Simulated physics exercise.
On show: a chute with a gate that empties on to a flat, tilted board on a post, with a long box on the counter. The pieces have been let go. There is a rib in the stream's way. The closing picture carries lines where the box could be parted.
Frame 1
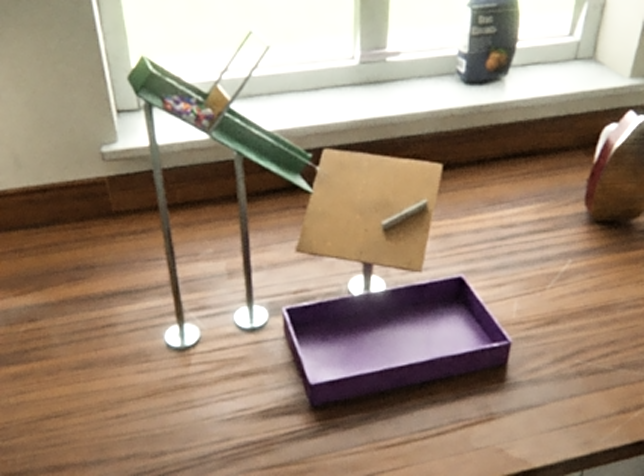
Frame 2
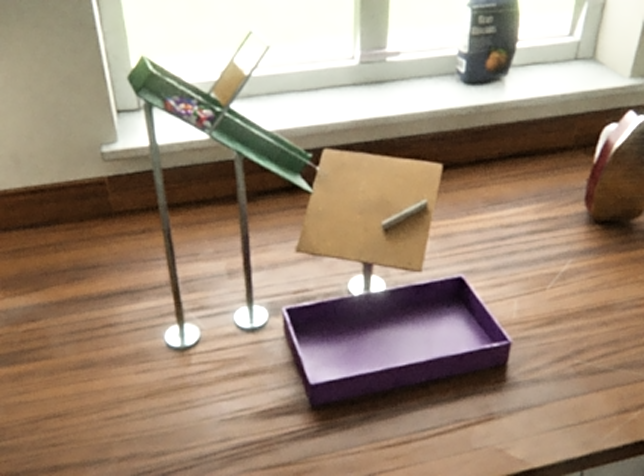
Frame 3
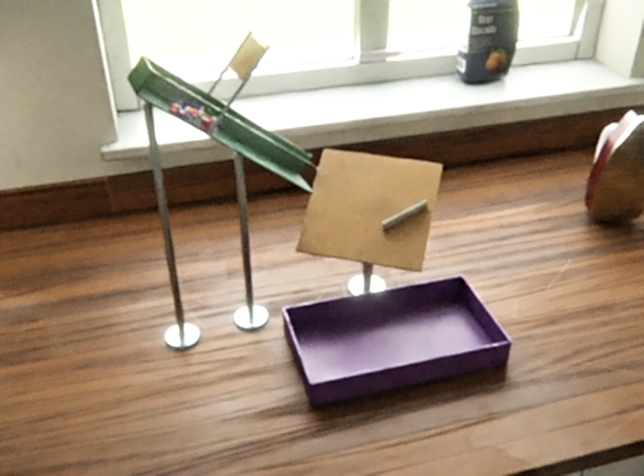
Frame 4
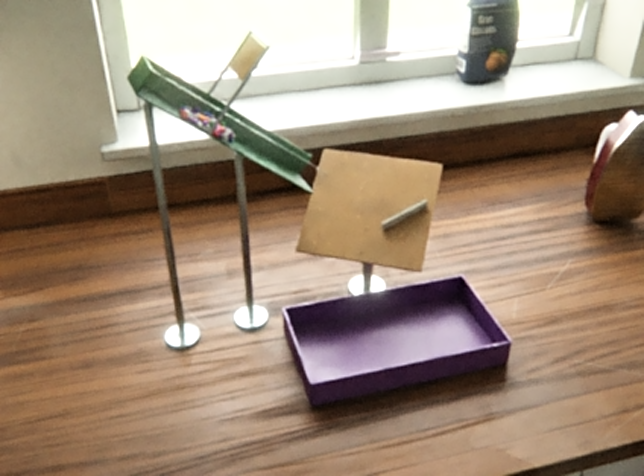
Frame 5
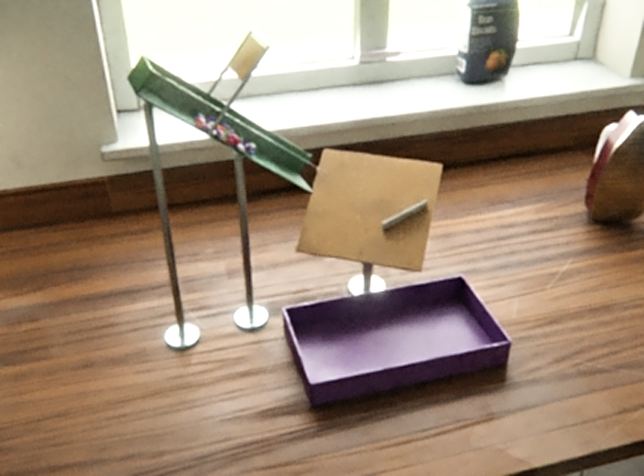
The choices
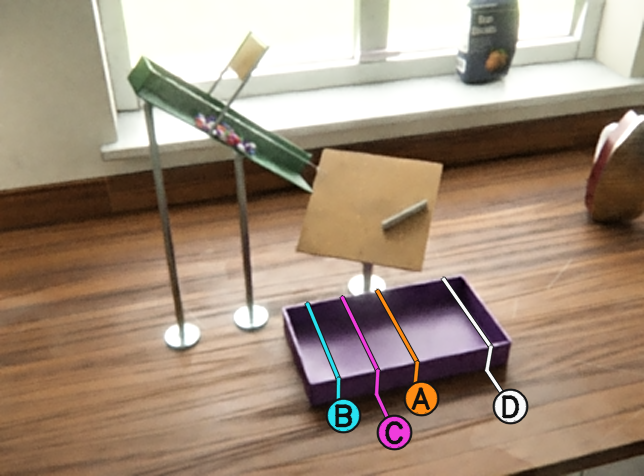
On a wooden counter by a window, a green chute holding small multicoloured pieces slopes down to the right toward a tilted tan board, with an empty purple box in front. The small gate on the chute lifts up, and the pieces then slide a short way down the chute in a loose cluster.
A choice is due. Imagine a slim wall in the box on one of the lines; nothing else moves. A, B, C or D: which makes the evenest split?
The answer is line C.
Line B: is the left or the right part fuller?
More lands on the right.
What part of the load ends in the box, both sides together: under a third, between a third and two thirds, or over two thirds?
About that: Over two thirds.
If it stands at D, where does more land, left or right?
The left side.
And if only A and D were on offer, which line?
The answer is A.
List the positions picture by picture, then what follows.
Load behind the gate near (194, 112), jelly beans; lip of the chute near (306, 184), sloping fairly steeply, in the first picture.
Middle of the board near (370, 207), tilted fairly steeply; middle of its low edge near (357, 261); of its high edge near (382, 156), in the second picture.
Front corners of the box near (311, 383) and (511, 341), empty; front of the load near (211, 127), in the third picture.
Middle of the load near (208, 125); its front near (226, 129), close to a quarter of the way to the lip; rib from (427, 200) to (382, 224), in the fourth picture.
Middle of the load near (224, 134); its front near (247, 143), close to a third of the way to the lip, in the fifth picture.
On the marked copy, line A crosses the front rim at (416, 361); line B crosses the front rim at (338, 378); line C crosses the front rim at (377, 369); line D crosses the front rim at (490, 346).
For line A, of what is caught, the bulk on the left of the divider, close to a quarter on the right.
For line B, of what is caught, a small share on the left of the divider, all but a few on the right.
For line C, of what is caught, close to half on the left of the divider, close to half on the right.
For line D, of what is caught, the whole lot on the left of the divider, none at all on the right.
